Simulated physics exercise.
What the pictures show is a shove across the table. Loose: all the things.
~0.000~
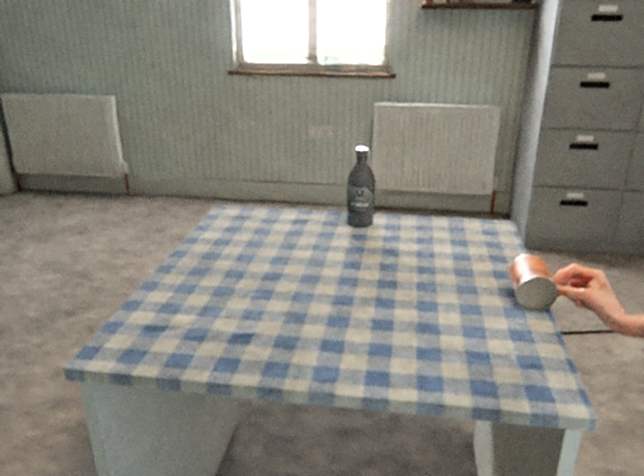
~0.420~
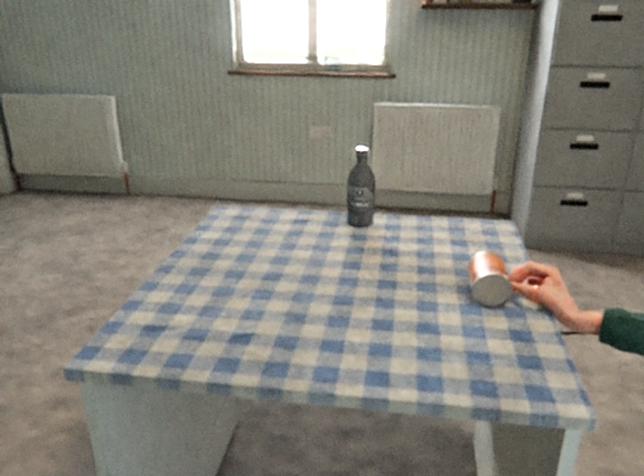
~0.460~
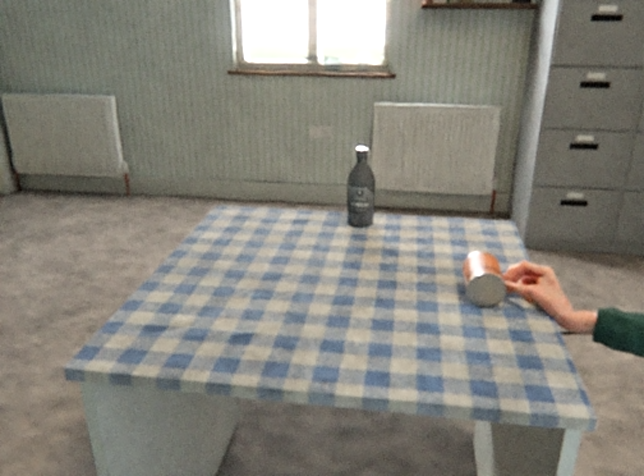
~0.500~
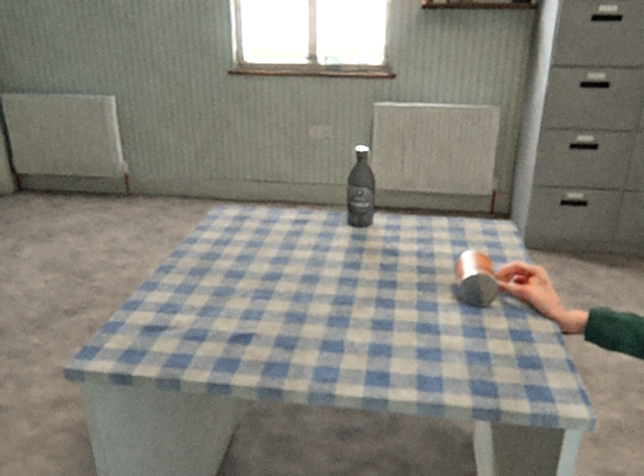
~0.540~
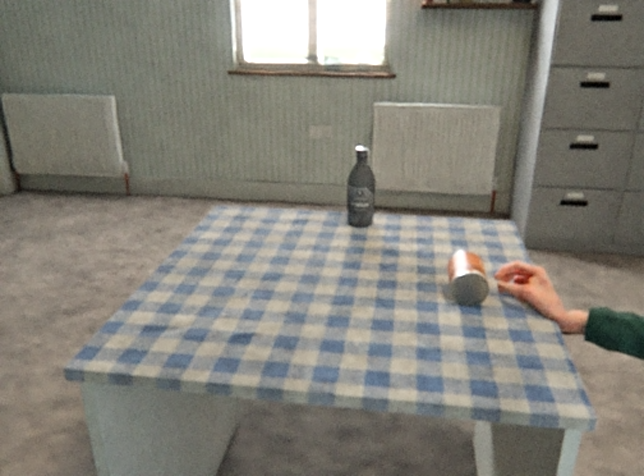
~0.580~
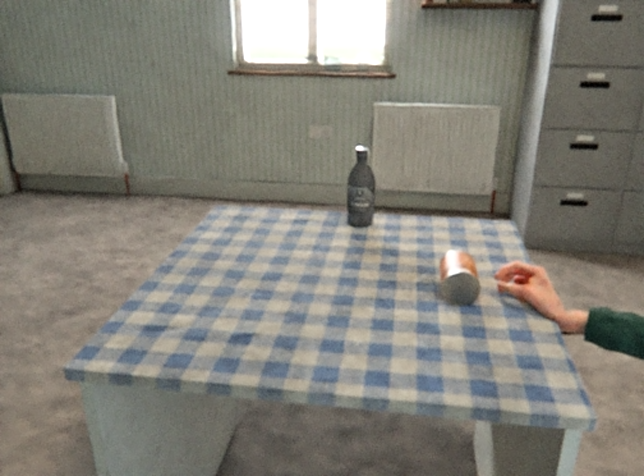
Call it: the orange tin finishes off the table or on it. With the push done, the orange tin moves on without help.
On it.
After 0.78 s, orange tin rolled about its own width near (423, 275).
After 0.98 s, orange tin rolled well along near (394, 273).
After 1.28 s, orange tin rolled well along near (366, 271).
At rest (2.0 s), moved from the start, orange tin. Seen from the same camera at the end, orange tin near (353, 271).
